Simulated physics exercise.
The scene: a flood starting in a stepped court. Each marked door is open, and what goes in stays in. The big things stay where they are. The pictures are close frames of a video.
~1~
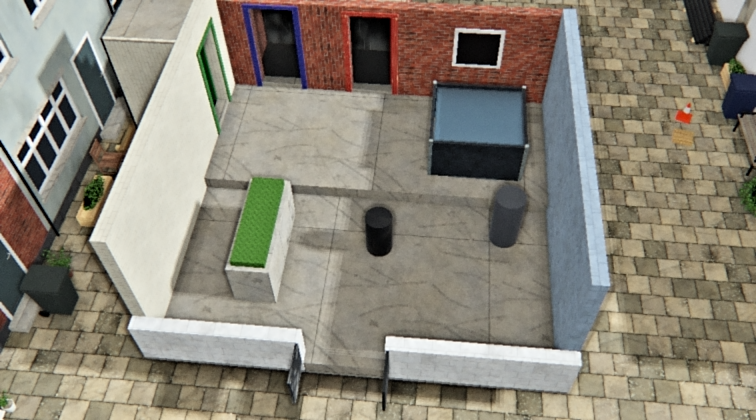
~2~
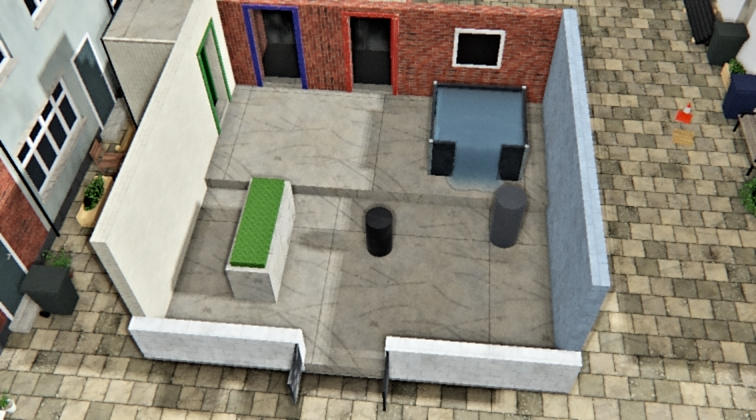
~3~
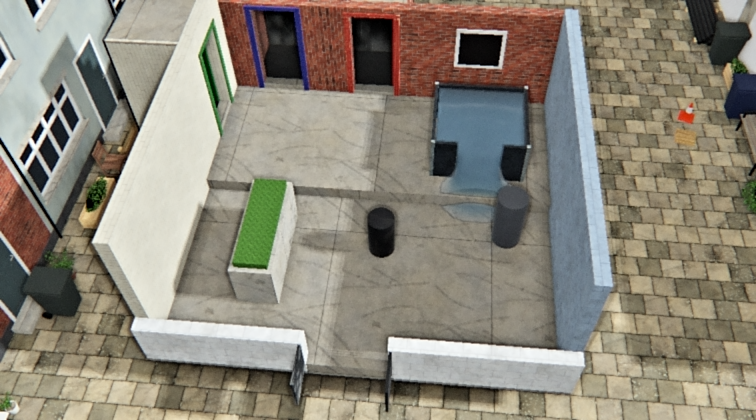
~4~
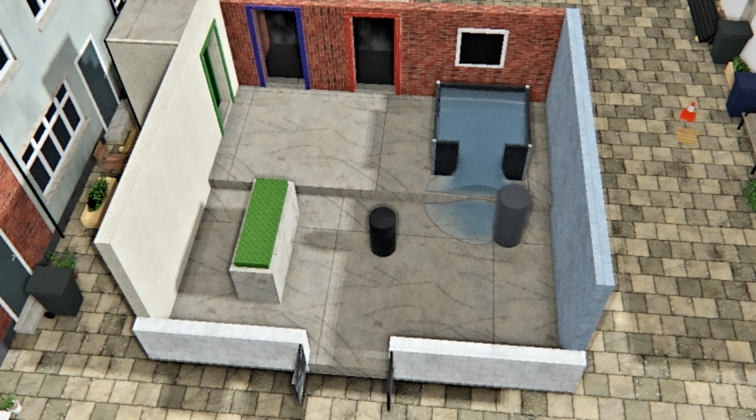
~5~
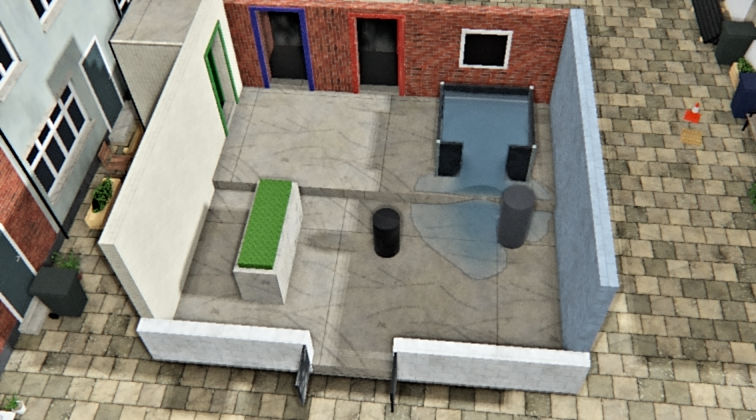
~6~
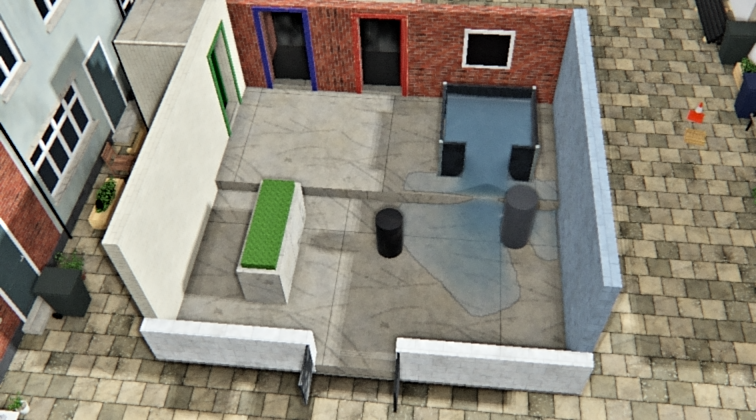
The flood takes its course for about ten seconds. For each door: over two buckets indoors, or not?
In the end: The green door holds within the limit; the blue door holds within the limit; the red door holds within the limit.
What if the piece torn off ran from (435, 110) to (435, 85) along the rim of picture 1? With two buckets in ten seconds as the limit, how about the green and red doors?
In short: Green door goes over, red door passes that mark.
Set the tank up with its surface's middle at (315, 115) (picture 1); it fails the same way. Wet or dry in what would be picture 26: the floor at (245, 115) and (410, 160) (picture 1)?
One after the other: Not flooded, not flooded.
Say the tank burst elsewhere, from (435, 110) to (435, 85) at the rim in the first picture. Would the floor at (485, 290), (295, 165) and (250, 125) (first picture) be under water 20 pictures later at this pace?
As listed: Free of water, covered, covered.
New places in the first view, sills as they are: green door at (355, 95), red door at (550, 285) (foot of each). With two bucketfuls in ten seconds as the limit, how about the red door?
Red takes more.
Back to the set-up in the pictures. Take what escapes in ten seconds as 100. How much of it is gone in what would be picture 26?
About 45 per cent.
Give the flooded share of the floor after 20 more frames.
Roughly 40 per cent.
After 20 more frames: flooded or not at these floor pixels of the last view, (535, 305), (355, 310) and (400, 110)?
In that order: Covered, under water, free of water.
A moment on, water covers 30 % of the floor; the green door not reached, the blue door not reached, the red door not reached.
Next, water covers 35 % of the floor; the green door not reached, the blue door not reached, the red door not reached.
Then, water covers 40 % of the floor; the green door not reached, the blue door not reached, the red door not reached.
Later, water covers 55 % of the floor; the green door not reached, the blue door not reached, the red door not reached.
In the end, water covers 60 % of the floor; the green door not reached, the blue door not reached, the red door not reached.
